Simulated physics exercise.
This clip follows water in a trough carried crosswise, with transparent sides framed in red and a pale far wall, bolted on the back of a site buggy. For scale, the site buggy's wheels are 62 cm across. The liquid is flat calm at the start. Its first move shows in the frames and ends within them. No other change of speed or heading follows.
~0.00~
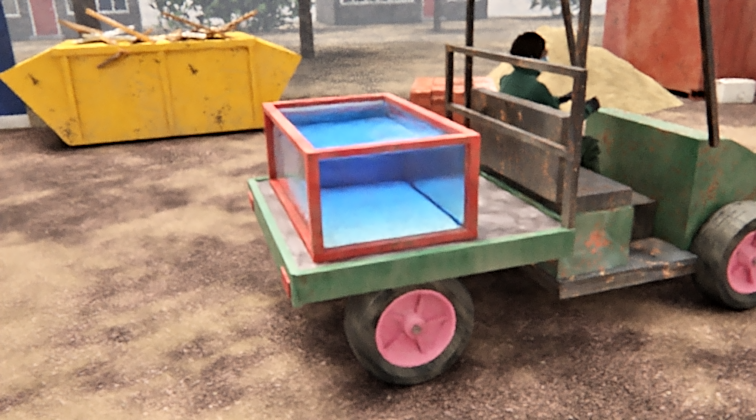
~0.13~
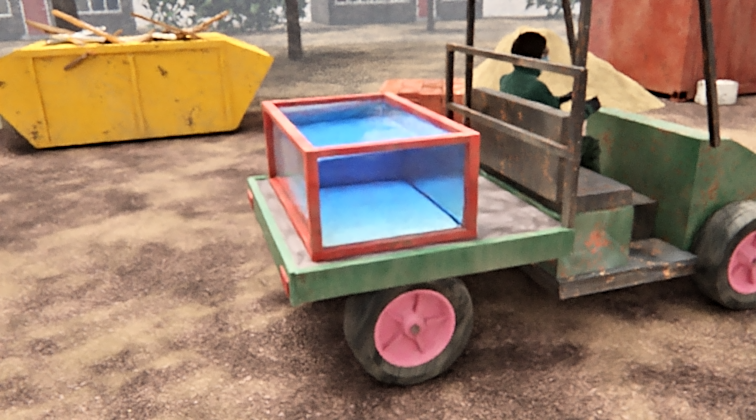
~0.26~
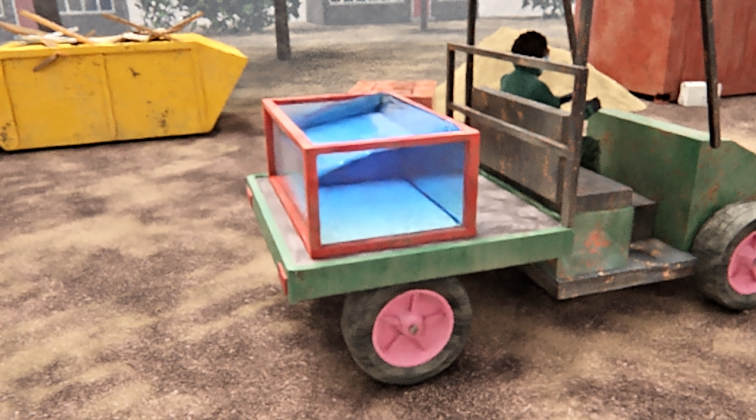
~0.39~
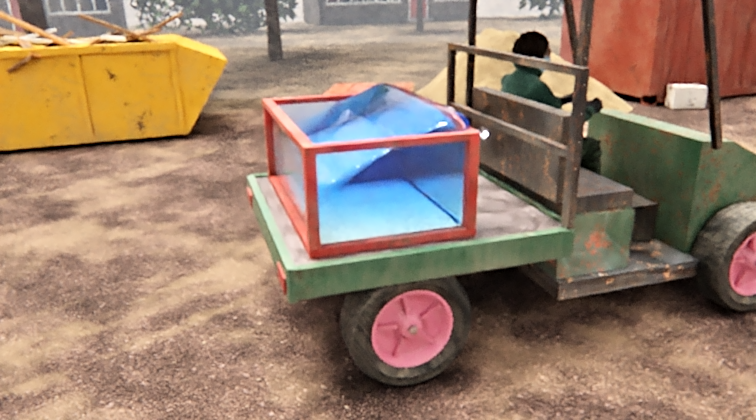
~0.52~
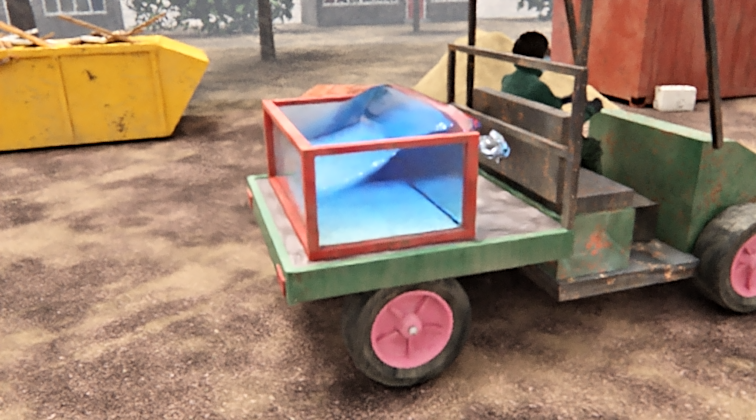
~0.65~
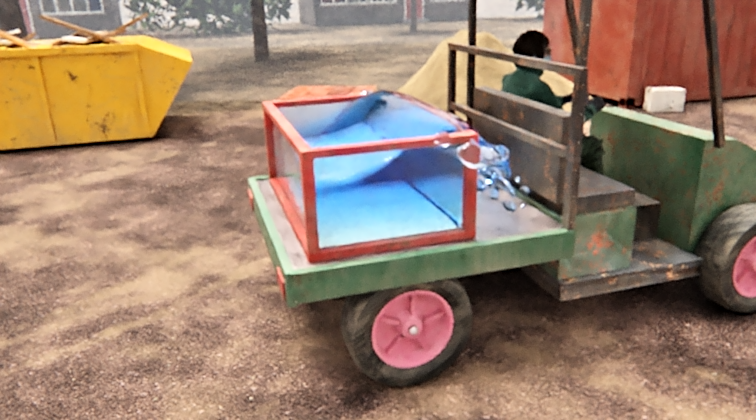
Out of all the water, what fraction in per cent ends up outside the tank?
Roughly 10 per cent of the water is lost.
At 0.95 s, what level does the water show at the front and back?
About 30 cm in front and 52 cm behind.
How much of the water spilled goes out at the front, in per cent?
About 80 per cent.
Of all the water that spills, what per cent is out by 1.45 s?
About 80 per cent.
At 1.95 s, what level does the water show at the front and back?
Front 30 cm, back 44 cm.
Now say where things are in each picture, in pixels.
Level at the front (377, 104); level at the back (287, 112); still flat; the front is on the right, levels are read along the far wall; a wheel hub at (420, 333), in the first frame.
Level at the front (377, 103); level at the back (287, 111); still flat, in the second frame.
Level at the front (377, 91); rising 14° towards the front, in the third frame.
Level at the front (377, 86); rising 21° towards the front, in the fourth frame.
Level at the front (377, 86); rising 24° towards the front; water is coming over the front, in the fifth frame.
Level at the front (377, 94); rising 16° towards the front; a wheel hub at (416, 334); water is coming over the front, in the sixth frame.
After 0.95 s front 31 cm, middle 35 cm, back 52 cm above the floor; the loss stands at 7 per cent, over the front.
After 1.45 s front 49 cm, middle 36 cm, back 32 cm above the floor; the loss stands at 8 per cent, over the front.
After 1.95 s front 30 cm, middle 39 cm, back 45 cm above the floor; the loss stands at 9 per cent, over the front.
After 3.63 s the loss stands at 10 per cent, over the front, 33 of 338 litres.
